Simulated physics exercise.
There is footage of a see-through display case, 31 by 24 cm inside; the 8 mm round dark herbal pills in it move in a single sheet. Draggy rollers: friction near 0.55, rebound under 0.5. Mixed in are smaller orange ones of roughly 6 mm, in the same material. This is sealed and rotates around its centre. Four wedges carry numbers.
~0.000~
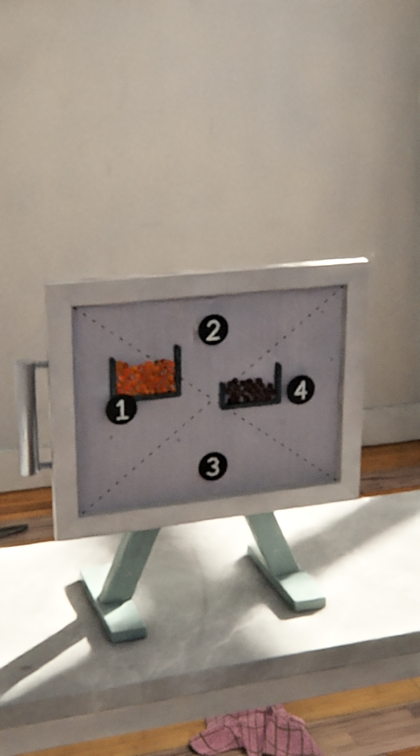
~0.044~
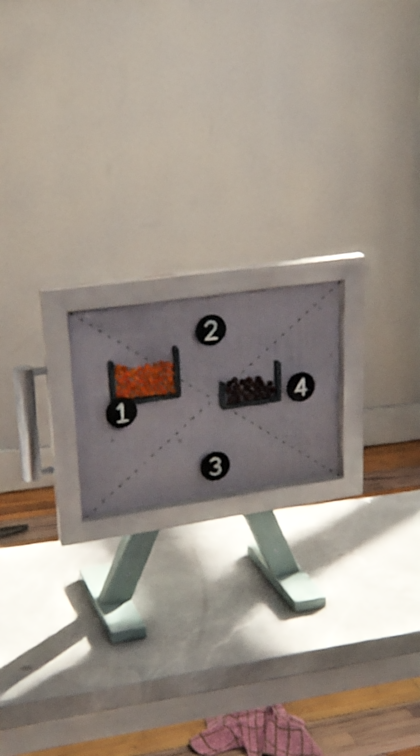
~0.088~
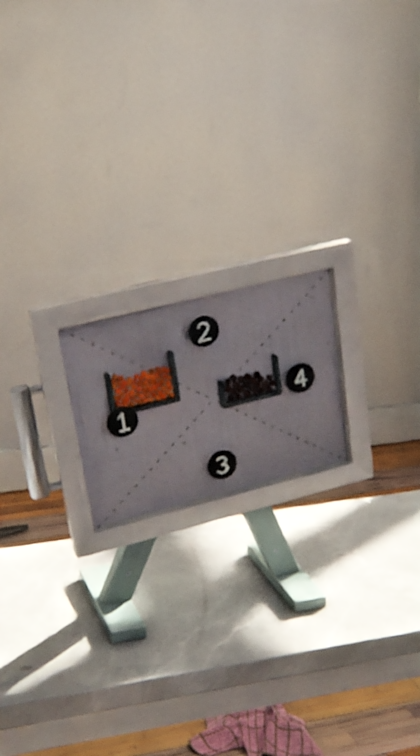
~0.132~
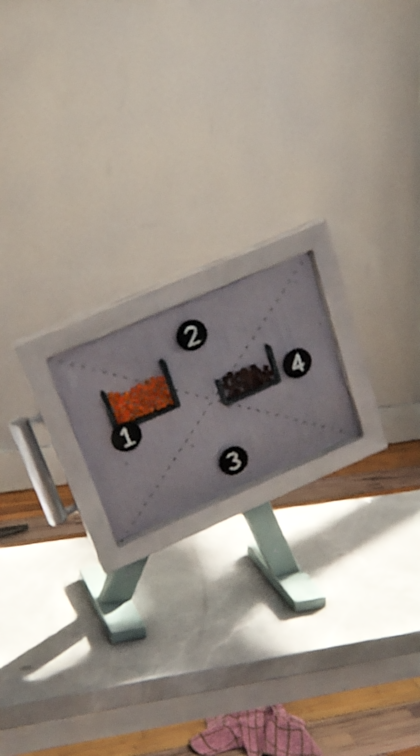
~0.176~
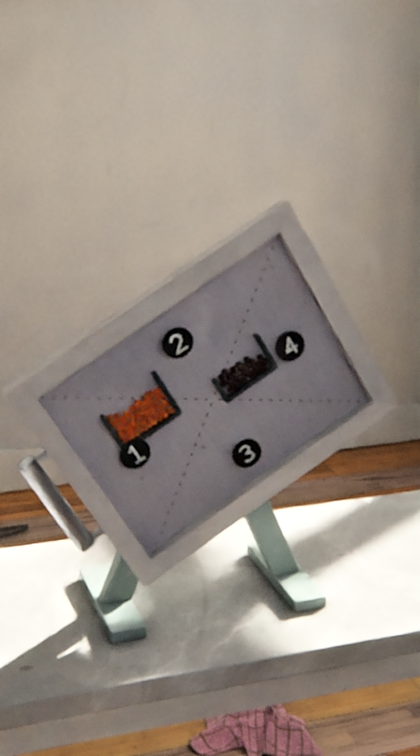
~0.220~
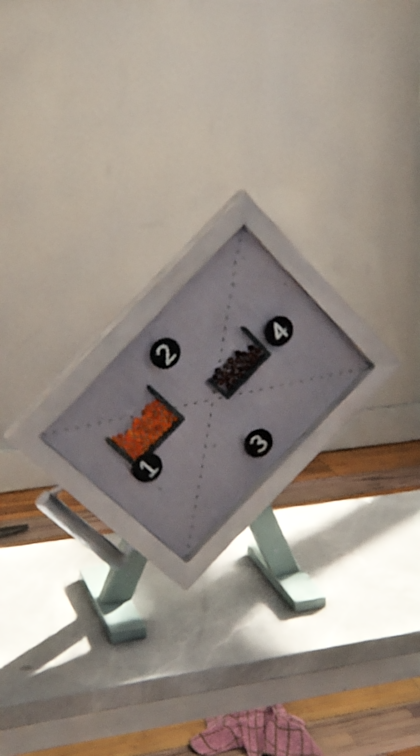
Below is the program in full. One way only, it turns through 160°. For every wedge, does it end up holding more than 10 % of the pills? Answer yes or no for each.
No. 1: Yes; 2: Yes; 3: No; 4: No.
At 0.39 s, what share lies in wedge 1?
It works out at about 70 percent.
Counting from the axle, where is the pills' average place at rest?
The middle sits around 7 cm right of it and 13 cm below it.
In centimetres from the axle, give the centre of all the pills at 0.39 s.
About 3 cm left and 6 cm below.
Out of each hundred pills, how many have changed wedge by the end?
About 65 in a hundred.
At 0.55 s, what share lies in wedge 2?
Reading: Around 55 per cent of the load.
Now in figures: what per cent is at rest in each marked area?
Final shares - wedge 1: 30 %, wedge 2: 70 %, wedge 3: 0 %, wedge 4: 0 %.
After 0.39 s, it stands 92° anticlockwise; the pills' middle is 3 cm left of and 6 cm below the centre; no. 1, 70 %, no. 2, 10 %, no. 4, 20 %.
After 0.55 s, it stands 138° anticlockwise; the pills' middle is 1 cm right of and 11 cm below the centre; no. 1, 40 %, no. 2, 55 %.
After 0.70 s, it stands 160° anticlockwise; the pills' middle is 6 cm right of and 12 cm below the centre; no. 1, 40 %, no. 2, 60 %.
Settled by 1.2 s, it stands 160° anticlockwise; no. 1, 30 %, no. 2, 70 %, no. 3, 0 %, no. 4, 0 %.
